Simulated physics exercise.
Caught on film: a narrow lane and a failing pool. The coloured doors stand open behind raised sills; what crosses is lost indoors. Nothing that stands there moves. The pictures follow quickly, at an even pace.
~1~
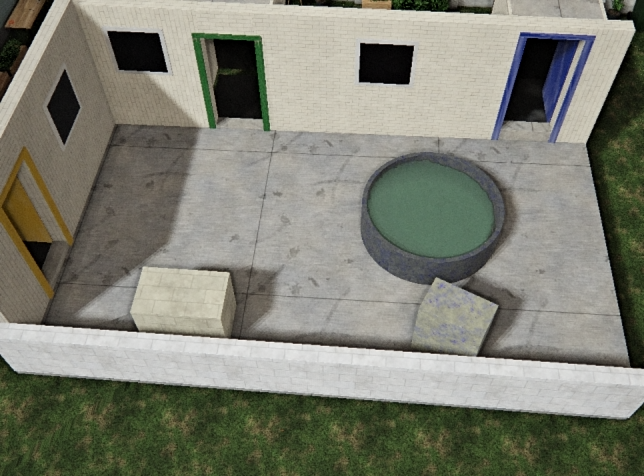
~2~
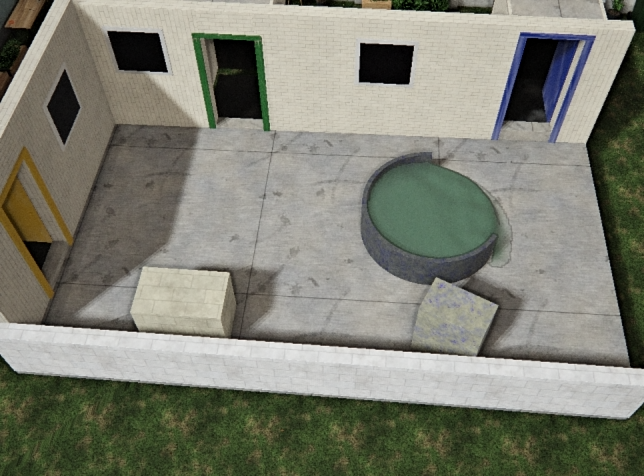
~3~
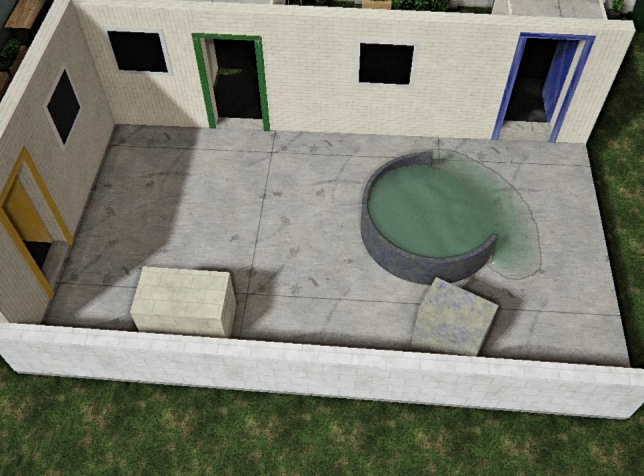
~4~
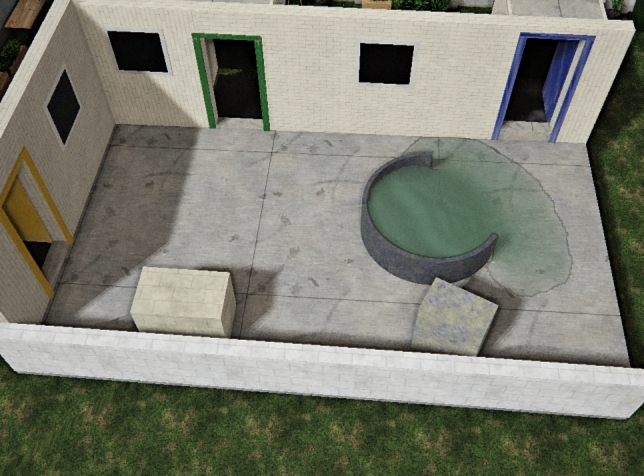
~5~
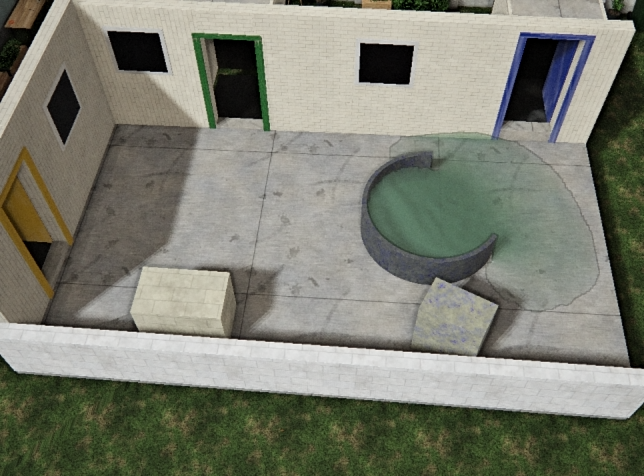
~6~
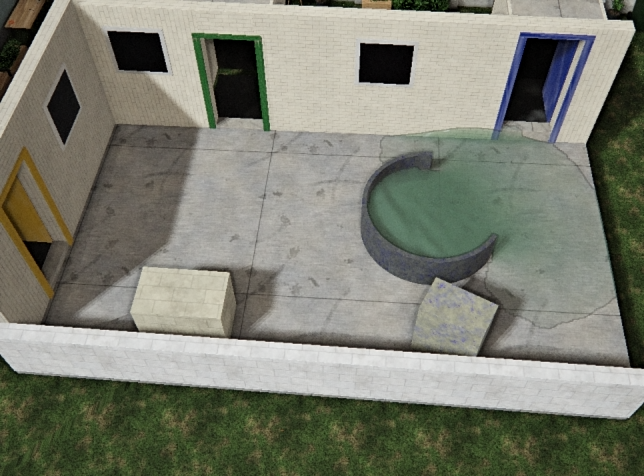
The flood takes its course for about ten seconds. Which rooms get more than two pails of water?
In the end: The blue door stays under that; the yellow door stays under that; the green door stays under that.
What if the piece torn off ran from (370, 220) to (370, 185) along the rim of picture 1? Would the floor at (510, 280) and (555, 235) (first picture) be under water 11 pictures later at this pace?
One after the other: No water, free of water.
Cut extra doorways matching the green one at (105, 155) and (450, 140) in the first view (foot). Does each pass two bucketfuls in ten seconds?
One after the other: Holds, lets more in.
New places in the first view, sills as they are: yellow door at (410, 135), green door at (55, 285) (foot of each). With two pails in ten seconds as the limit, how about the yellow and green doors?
Then: The yellow door keeps below it; the green door is under.
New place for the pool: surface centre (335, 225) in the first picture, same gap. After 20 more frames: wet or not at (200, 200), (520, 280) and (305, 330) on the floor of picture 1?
As listed: Free of water, under water, no water.
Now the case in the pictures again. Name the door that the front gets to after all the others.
Last comes the door marked yellow.
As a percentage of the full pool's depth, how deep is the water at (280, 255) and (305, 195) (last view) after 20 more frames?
About 0 and 2 per cent.
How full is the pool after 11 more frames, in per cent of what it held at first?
Roughly 32 per cent.
A moment on, water covers 25 % of the floor; the blue door wet at the sill, nothing in, the yellow door not reached, the green door not reached.
Next, water covers 25 % of the floor; the blue door wet at the sill, nothing in, the yellow door not reached, the green door not reached.
Then, water covers 35 % of the floor; the blue door wet at the sill, nothing in, the yellow door not reached, the green door wet at the sill, nothing in.
Later, water covers 40 % of the floor; the blue door wet at the sill, nothing in, the yellow door not reached, the green door wet at the sill, nothing in.
In the end, water covers 40 % of the floor; the blue door wet at the sill, nothing in, the yellow door wet at the sill, nothing in, the green door wet at the sill, nothing in.
